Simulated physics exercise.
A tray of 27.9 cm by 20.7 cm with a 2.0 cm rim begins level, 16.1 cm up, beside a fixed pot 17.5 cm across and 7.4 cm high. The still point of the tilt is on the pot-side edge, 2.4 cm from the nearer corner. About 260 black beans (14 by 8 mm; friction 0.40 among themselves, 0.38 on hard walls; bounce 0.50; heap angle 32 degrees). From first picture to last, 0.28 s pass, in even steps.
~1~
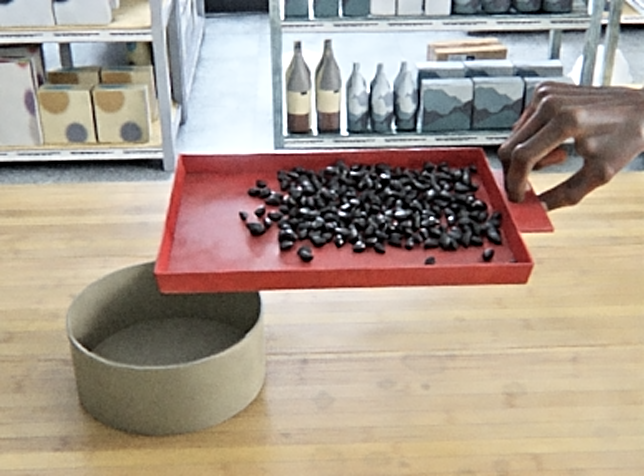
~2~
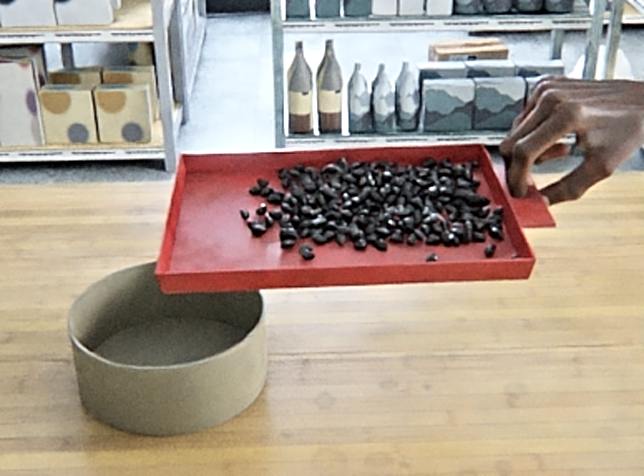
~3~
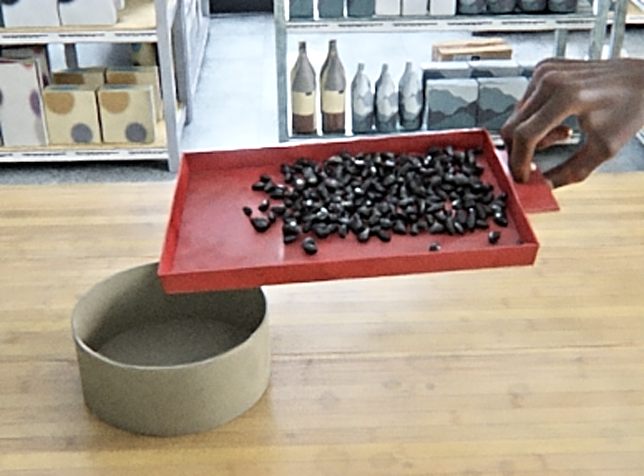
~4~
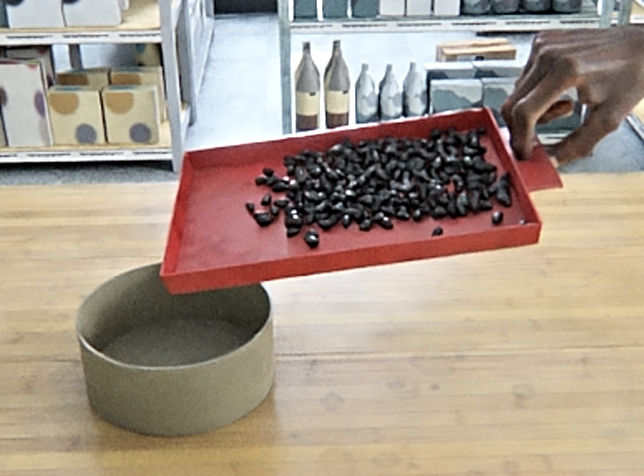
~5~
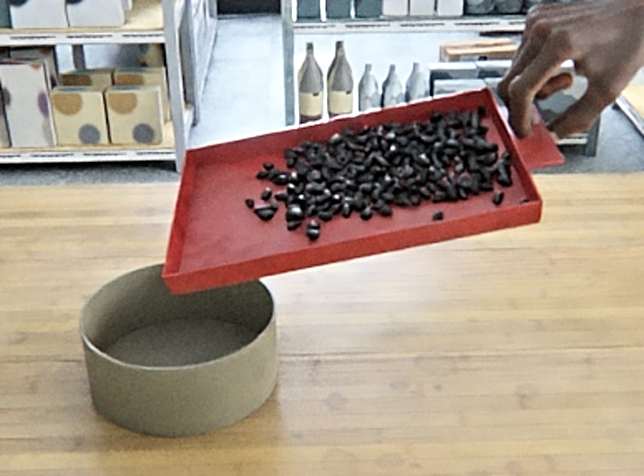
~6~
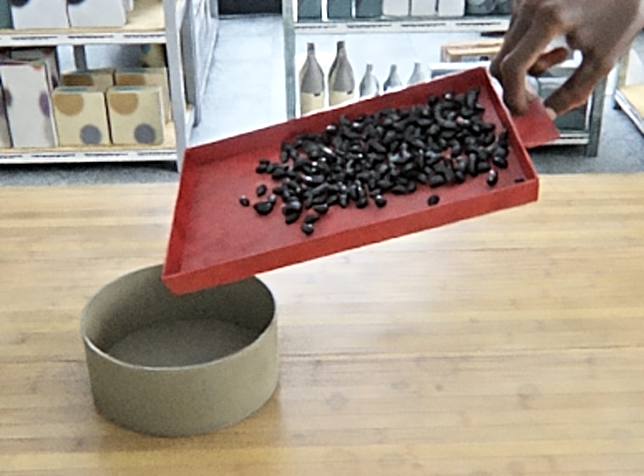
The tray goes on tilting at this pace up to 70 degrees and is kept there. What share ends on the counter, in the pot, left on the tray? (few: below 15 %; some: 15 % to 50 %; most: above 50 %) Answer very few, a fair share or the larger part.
On the counter: A fair share; in the pot: A fair share; left on the tray: A fair share.
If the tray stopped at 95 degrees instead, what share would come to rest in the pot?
Then about 55 per cent.
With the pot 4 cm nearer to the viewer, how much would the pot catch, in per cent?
Then about 40 per cent.
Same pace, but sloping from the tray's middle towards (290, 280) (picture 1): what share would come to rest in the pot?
About 0 per cent.
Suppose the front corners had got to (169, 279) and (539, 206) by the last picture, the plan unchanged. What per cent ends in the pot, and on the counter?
Pot 0, counter 80.
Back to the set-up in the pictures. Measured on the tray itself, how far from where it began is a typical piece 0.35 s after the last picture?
Roughly 8 cm.
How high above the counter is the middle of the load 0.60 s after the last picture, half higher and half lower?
Some 18 cm.
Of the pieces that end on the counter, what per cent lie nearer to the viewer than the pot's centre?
Roughly 90 per cent.
Then, 0.35 s after the last picture, tilt 42 degrees; the tray holds 100 %, the pot 0 %.
Then, 0.60 s after the last picture, tilt 60 degrees; the tray holds 80 %, the pot 0 %.
Then, 0.95 s after the last picture, tilt 70 degrees; the tray holds 45 %, the pot 25 %.
In the end, counter 30 %, pot 30 %, tray 45 %.
